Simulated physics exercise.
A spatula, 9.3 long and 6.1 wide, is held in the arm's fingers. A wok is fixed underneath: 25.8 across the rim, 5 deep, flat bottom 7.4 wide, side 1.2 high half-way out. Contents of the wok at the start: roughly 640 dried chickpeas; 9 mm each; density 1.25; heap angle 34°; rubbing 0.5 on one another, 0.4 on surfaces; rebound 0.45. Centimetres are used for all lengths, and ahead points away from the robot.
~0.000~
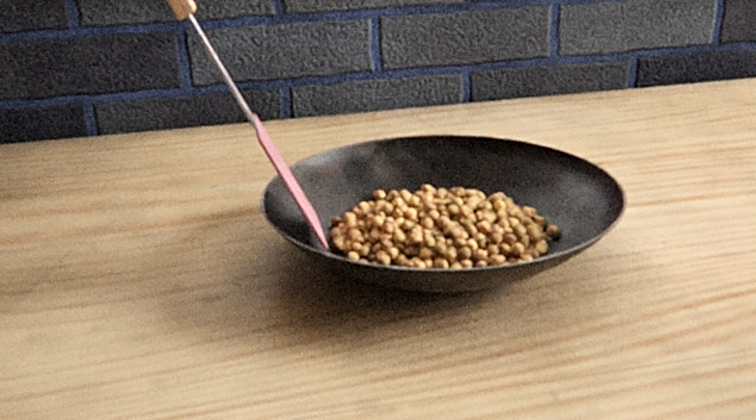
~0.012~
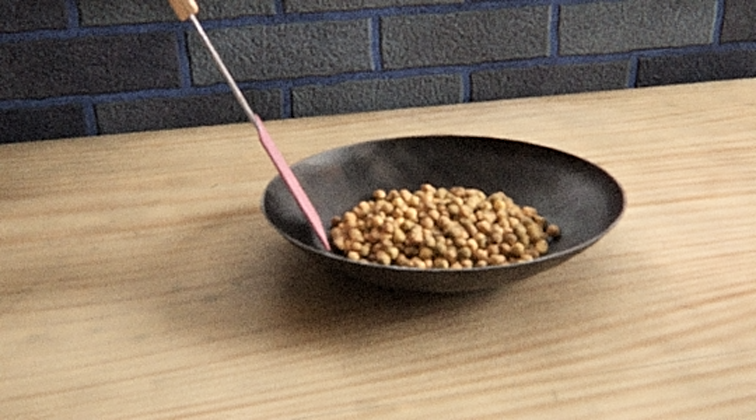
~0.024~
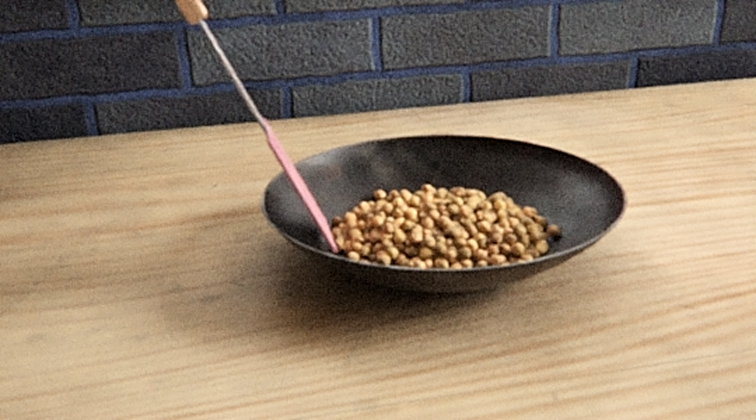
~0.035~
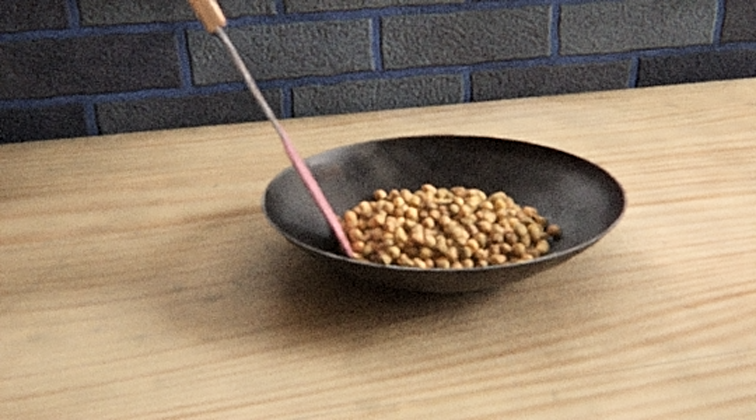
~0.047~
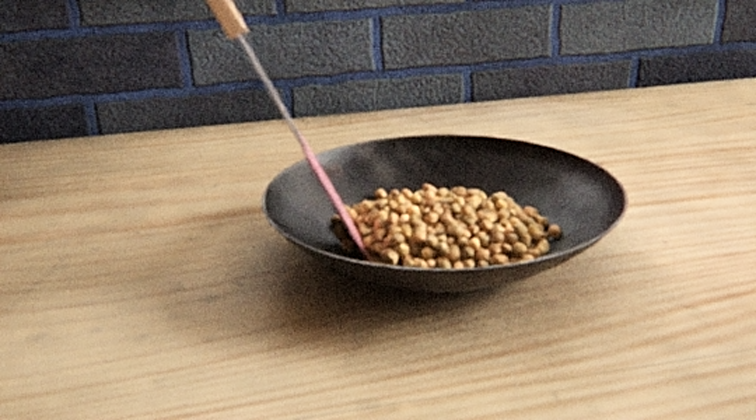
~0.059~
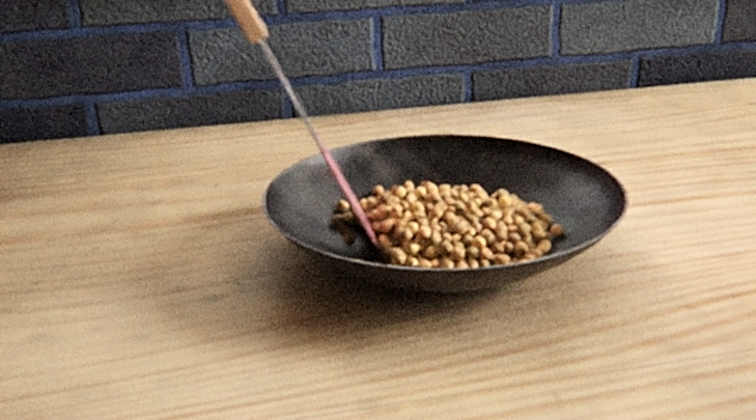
We see a dark wok of chickpeas on a wooden table before a brick wall, a pink spatula resting inside its left edge; the spatula then moves slowly right into the pile, nudging the nearest chickpeas slightly.
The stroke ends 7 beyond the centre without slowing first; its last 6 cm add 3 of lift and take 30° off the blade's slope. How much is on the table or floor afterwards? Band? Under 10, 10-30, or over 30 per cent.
10-30 per cent.
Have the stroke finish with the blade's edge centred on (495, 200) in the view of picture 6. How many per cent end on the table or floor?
Something near 0 in a hundred.
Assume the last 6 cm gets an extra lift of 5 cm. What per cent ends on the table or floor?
Close to 15 in a hundred.
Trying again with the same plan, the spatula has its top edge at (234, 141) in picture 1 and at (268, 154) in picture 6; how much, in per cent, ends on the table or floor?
It works out to about 0 %, more or less.
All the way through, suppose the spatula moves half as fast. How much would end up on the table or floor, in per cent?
Estimated share: Some 0 %.
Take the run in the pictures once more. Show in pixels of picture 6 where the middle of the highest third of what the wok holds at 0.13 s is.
(491, 199).
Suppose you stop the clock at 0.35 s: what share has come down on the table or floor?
Fraction noted: Close to 15 per cent.
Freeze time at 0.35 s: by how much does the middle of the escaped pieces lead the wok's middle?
About 20 cm.
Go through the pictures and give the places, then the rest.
Spatula top edge at (256, 126), sloping 65°; upper third of the load around (440, 223), from x 335 to 555, top at y 190; 639 in the wok, in the first frame.
Spatula top edge at (258, 127), sloping 65°; upper third of the load around (440, 223), from x 335 to 555, top at y 190, in the second frame.
Spatula top edge at (266, 130), sloping 65°; upper third of the load around (440, 223), from x 335 to 555, top at y 190, in the third frame.
Spatula top edge at (282, 137), sloping 65°; upper third of the load around (441, 223), from x 335 to 555, top at y 190, in the fourth frame.
Spatula top edge at (302, 142), sloping 65°; upper third of the load around (441, 221), from x 335 to 555, top at y 190, in the fifth frame.
Spatula top edge at (321, 146), sloping 65°; upper third of the load around (441, 217), from x 335 to 555, top at y 185; 639 in the wok, in the sixth frame.
By 0.09 s, sloping 65°, highest piece 6 above the table; 639 in the wok.
By 0.13 s, sloping 55°, highest piece 8 above the table; 639 in the wok.
By 0.35 s, sloping 35°, highest piece 6 above the table; 539 in the wok, 88 on the table or floor, 12 on the blade or in flight.
By 1.40 s, sloping 35°, highest piece 5 above the table; 538 in the wok, 101 on the table or floor.
Final count, 538 in the wok, 101 on the table or floor. That is 16 % on the table or floor.
